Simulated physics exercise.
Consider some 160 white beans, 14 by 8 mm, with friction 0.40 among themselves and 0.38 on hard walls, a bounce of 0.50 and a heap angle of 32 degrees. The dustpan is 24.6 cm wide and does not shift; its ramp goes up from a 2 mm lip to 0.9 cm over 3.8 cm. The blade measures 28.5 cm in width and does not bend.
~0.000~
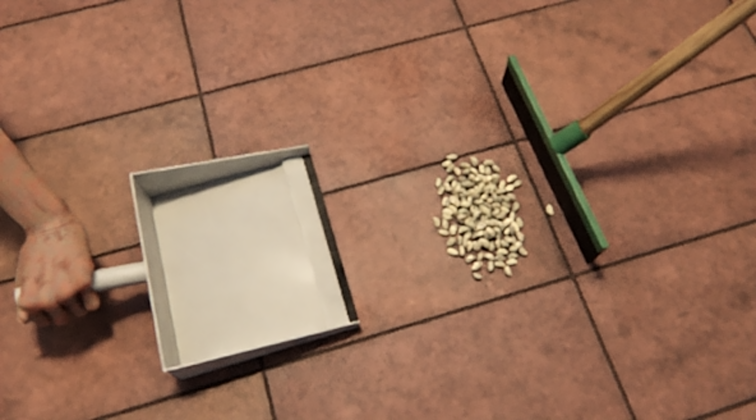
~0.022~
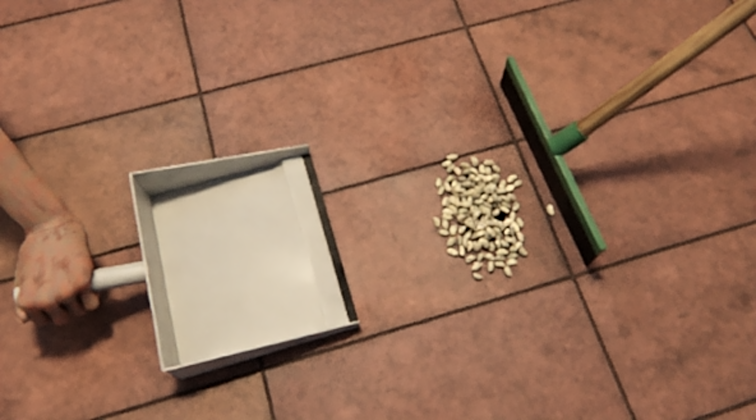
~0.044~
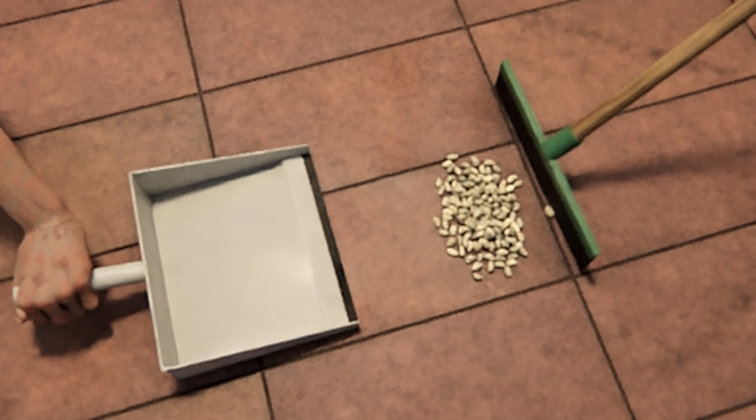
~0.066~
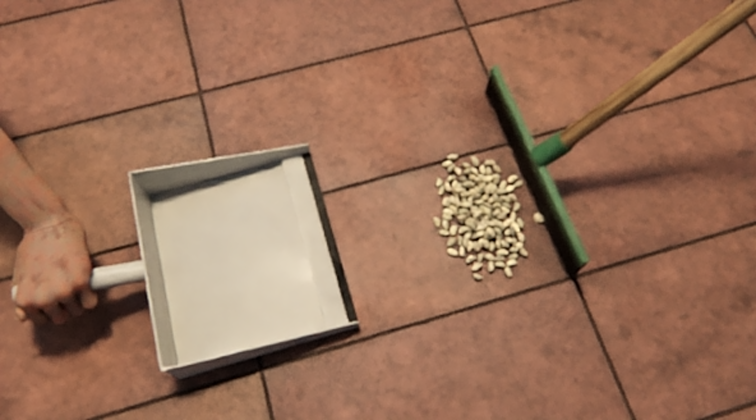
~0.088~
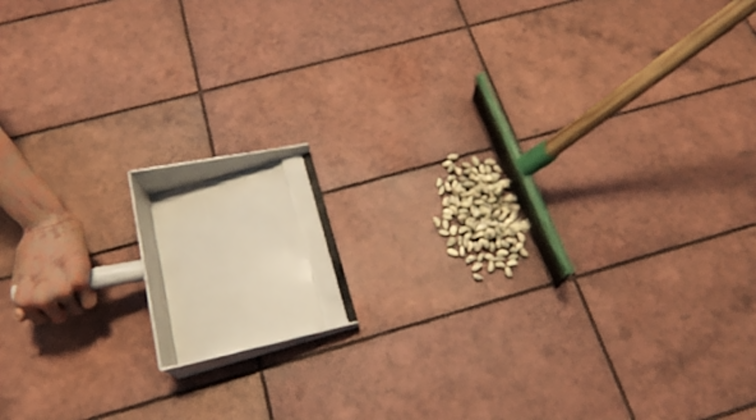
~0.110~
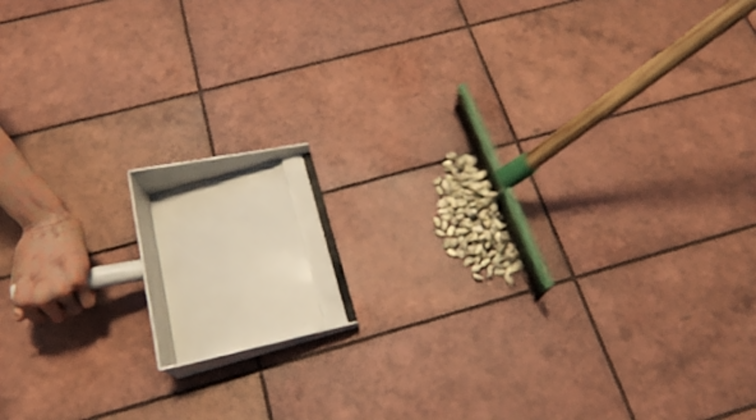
A floor of reddish-brown square tiles with dark joints is seen from above at a slant, in a view that stays still. A hand at the left holds a pale grey dustpan by its handle, with a small pile of whitish beans to its right and a green blade on a wooden pole beyond. The blade slides left, meeting a stray bean, then presses into the pile's right side and shifts the beans slightly.
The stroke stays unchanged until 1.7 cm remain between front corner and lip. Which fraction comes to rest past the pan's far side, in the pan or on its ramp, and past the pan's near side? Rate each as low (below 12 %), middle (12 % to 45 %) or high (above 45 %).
Past the pan's far side - low, in the pan or on its ramp - high, past the pan's near side - middle.
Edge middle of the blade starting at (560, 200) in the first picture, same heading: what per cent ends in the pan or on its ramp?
Roughly 65 percent would end up there.
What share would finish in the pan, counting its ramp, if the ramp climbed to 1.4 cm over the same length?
Close to 60 per cent then.
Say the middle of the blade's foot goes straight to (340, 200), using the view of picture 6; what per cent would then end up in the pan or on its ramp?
I'd expect around 70 per cent.
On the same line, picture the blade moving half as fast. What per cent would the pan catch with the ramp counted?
I'd put it at roughly 50 per cent.
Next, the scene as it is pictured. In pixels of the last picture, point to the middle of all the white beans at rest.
Near (262, 298).
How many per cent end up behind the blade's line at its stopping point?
Some 0 percent of it.
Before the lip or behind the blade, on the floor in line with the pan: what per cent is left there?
It comes to some 15 percent.
Then, at 0.20 s, middle of the blade 9 cm from the lip; 0 % over the lip, far side 0 %, near side 10 %.
After 0.25 s, middle of the blade 4 cm from the lip; 10 % over the lip, far side 0 %, near side 15 %.
After 0.45 s, middle of the blade 2 cm from the lip; 70 % over the lip, far side 0 %, near side 15 %.
At rest (2.7 s), far side 0 %, pan 65 %, near side 15 %, in front of the lip or behind the blade 15 %.
